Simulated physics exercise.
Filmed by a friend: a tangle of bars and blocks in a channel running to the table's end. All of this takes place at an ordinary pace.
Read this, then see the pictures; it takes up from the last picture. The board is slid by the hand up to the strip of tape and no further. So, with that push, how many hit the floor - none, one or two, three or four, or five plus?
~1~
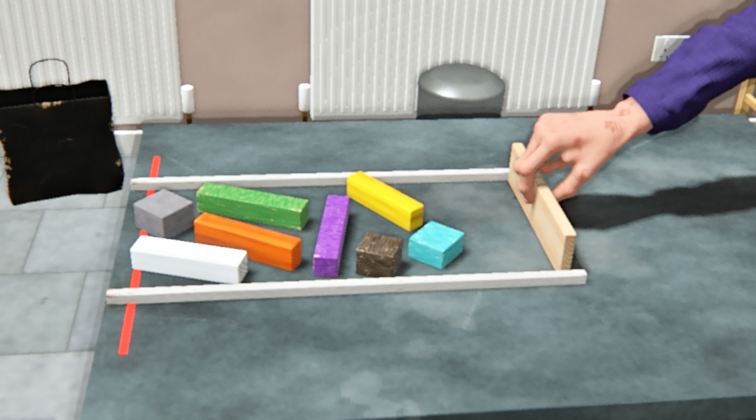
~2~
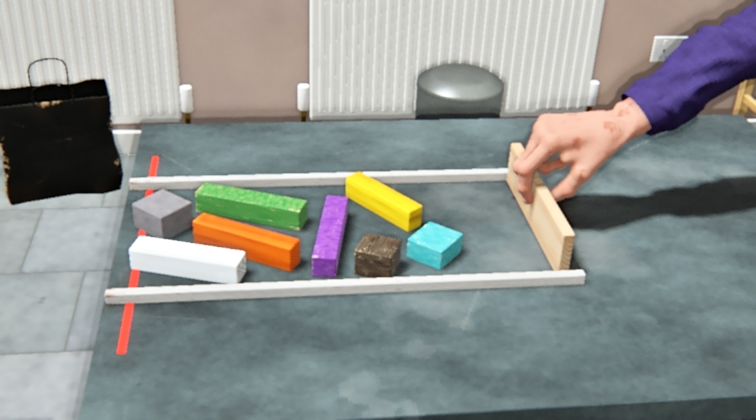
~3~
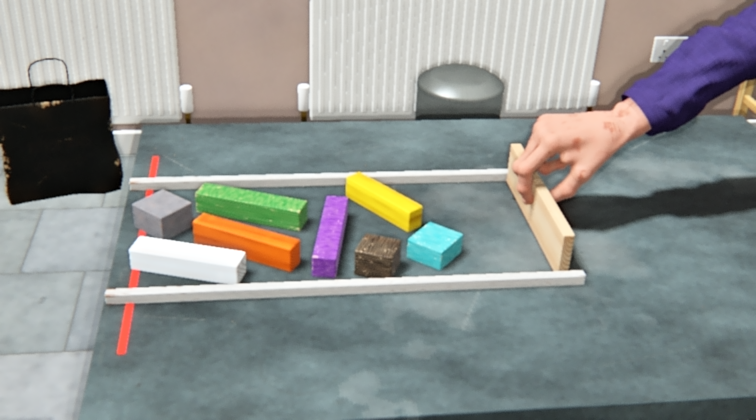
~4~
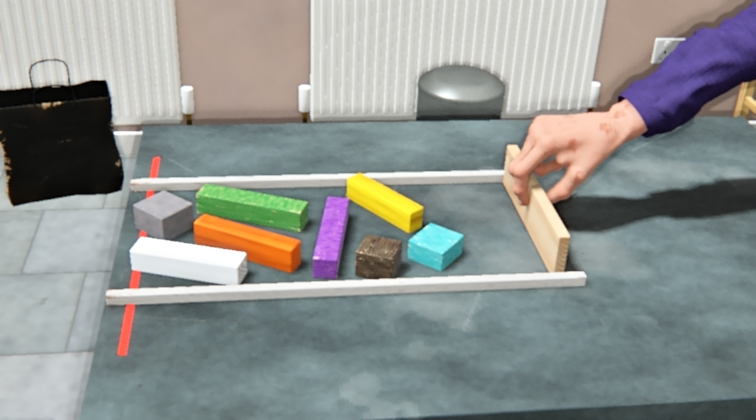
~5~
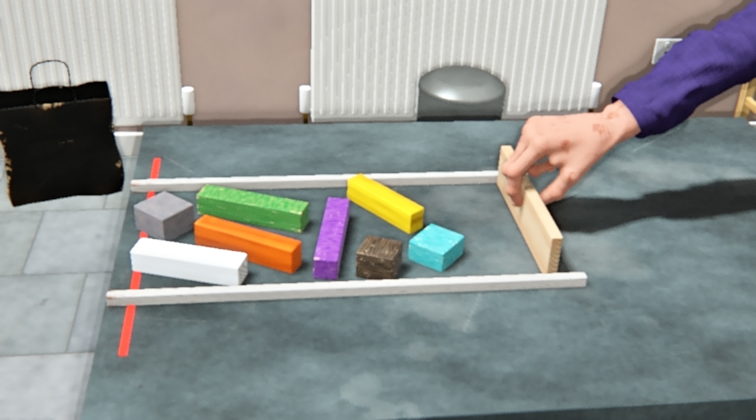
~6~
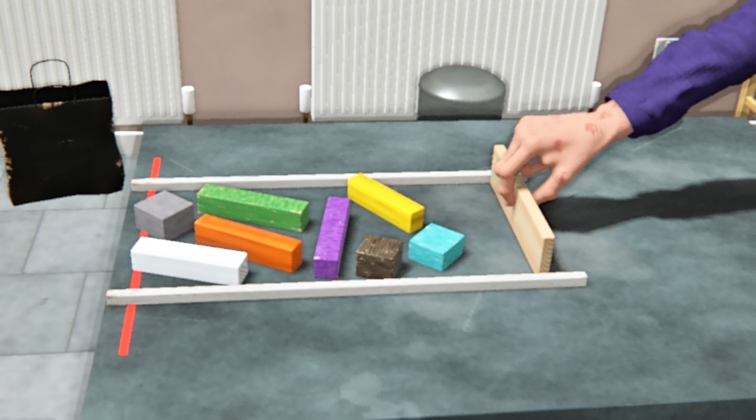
I'd say five plus.
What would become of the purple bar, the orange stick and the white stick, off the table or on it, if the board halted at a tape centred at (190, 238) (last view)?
OK, so the purple bar stays where it is, the orange stick comes off, and the white stick? It comes off.
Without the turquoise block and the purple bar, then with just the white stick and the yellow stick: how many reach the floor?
That gives 4 for the first pair taken away and 4 for the second.
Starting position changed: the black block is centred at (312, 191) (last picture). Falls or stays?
Black block: Gone.
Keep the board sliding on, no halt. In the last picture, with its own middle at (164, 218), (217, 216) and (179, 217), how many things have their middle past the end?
That makes 5, 3, 4.
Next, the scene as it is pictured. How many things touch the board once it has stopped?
That comes to 3.
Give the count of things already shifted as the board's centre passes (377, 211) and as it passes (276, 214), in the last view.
I count 4 first and 8 after.
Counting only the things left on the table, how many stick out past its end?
The overhang total is 2.
Soon after, none off yet; grey block at rest near (165, 216); white stick at rest near (190, 262); orange stick at rest near (248, 243).
Then, none off yet; grey block moved about its own width near (142, 209); white stick moving near (178, 264); orange stick moved a little near (192, 237).
Further on, one off so far; grey block falling; white stick tipped well over near (79, 309); orange stick tipped well over near (98, 245).
At rest, the number that fall off is five or more; fallen, purple bar, green bar, orange stick, white stick and grey block.
